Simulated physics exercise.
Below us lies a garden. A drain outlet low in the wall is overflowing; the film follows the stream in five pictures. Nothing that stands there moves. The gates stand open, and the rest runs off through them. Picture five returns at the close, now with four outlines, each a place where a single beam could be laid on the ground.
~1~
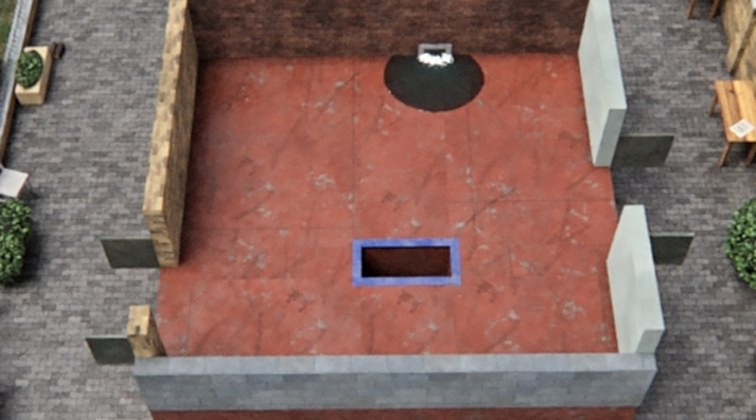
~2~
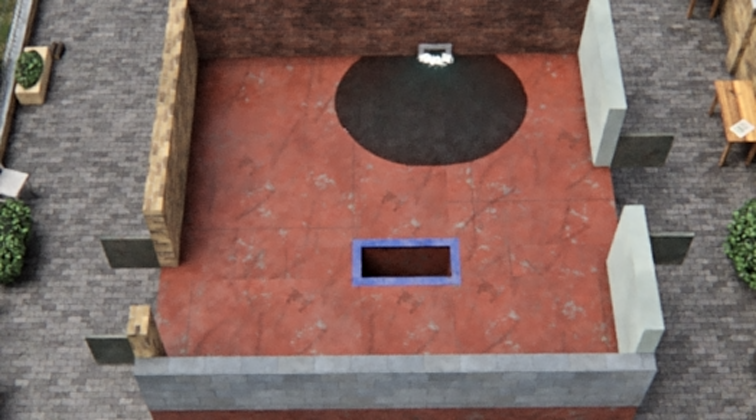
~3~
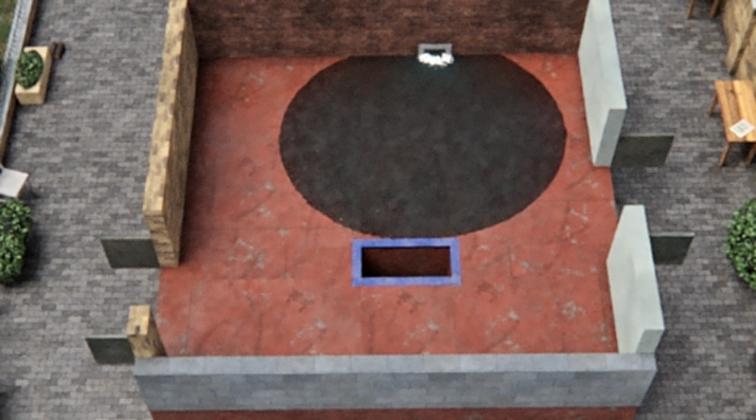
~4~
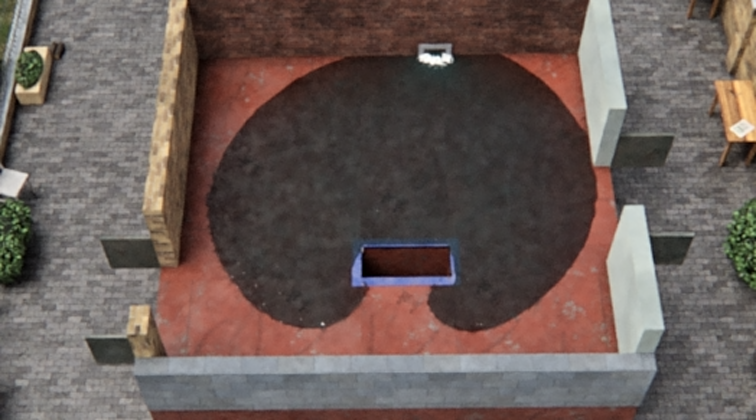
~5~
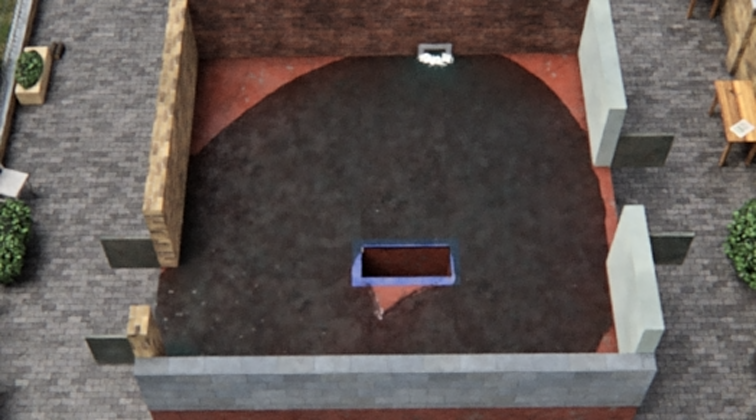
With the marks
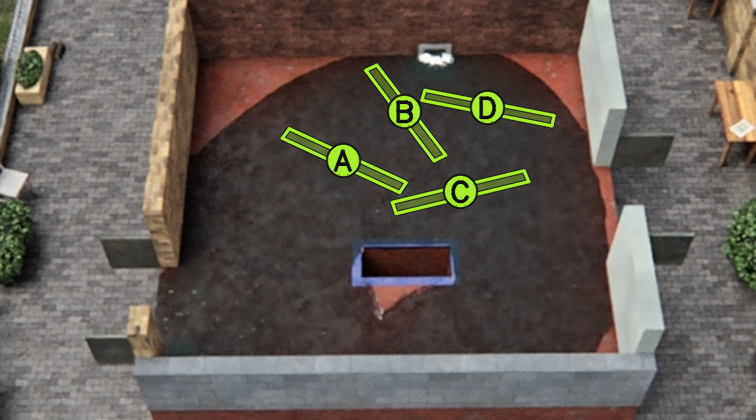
Walled garden from above, dark water spreading from an outlet at the back wall across red paving and around a blue-edged pit.
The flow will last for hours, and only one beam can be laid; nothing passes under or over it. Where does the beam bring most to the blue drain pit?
The best spot is A.
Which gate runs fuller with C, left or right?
The left one.
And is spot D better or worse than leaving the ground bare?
Spot D is worse.
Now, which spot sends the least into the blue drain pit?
C it is.
On the marked copy, A from (285, 133) to (402, 187); B from (371, 67) to (439, 157); C from (394, 207) to (526, 176); D from (423, 95) to (553, 120).
Choosing A, about 32 % of the stream goes into the blue drain pit, about 66 % out by the gates.
Choosing B, about 16 % of the stream goes into the blue drain pit, about 84 % out by the gates.
Choosing C, about 12 % of the stream goes into the blue drain pit, about 88 % out by the gates.
Choosing D, about 18 % of the stream goes into the blue drain pit, about 82 % out by the gates.
